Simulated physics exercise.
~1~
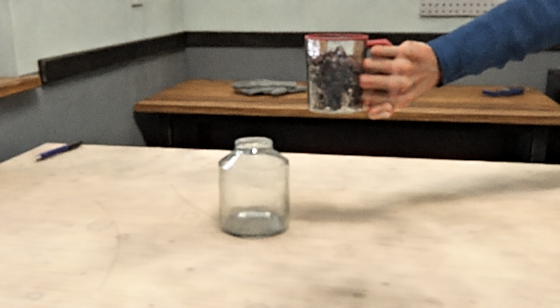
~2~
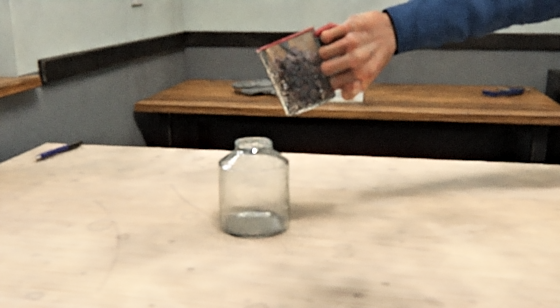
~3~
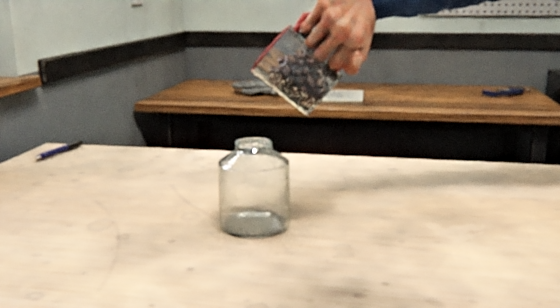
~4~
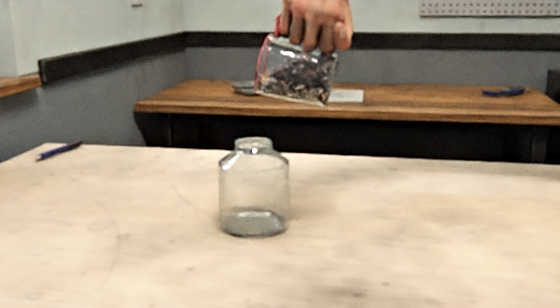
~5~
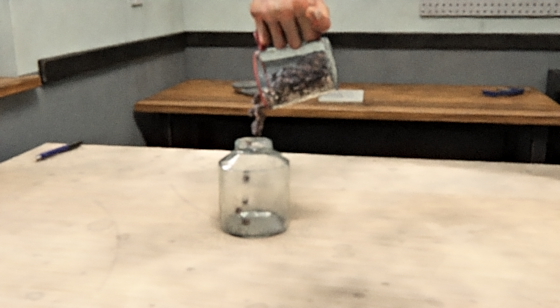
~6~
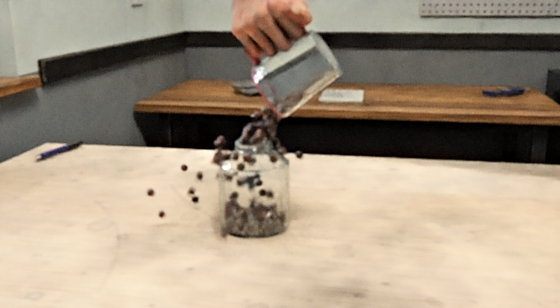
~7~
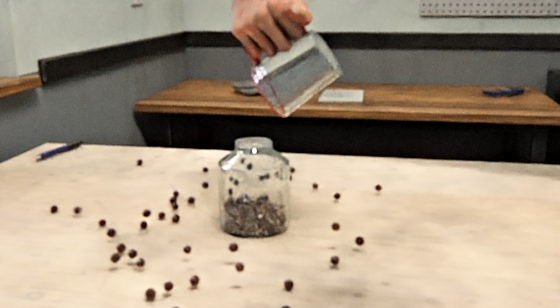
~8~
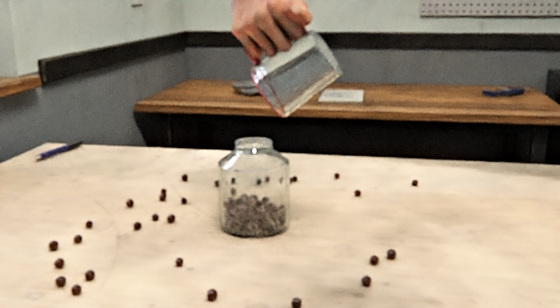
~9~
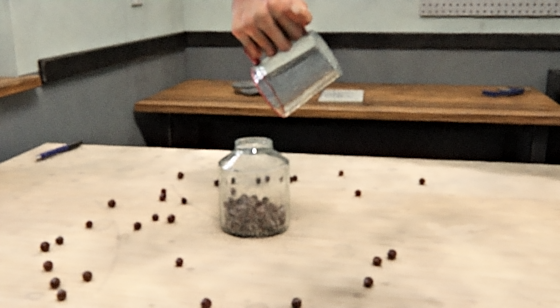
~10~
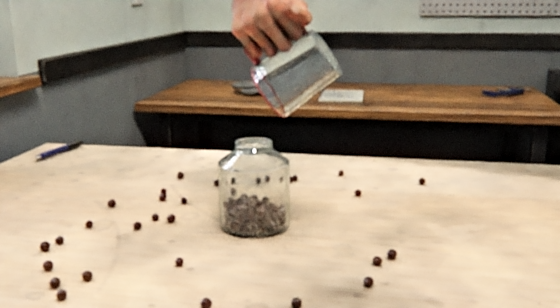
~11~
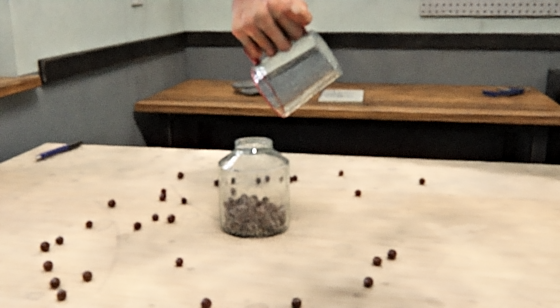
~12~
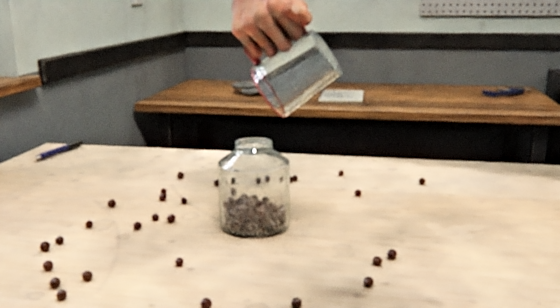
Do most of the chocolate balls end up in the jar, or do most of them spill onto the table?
Most of them end up in the jar, though a fair share spills onto the table around it. The tipped cup is left empty.
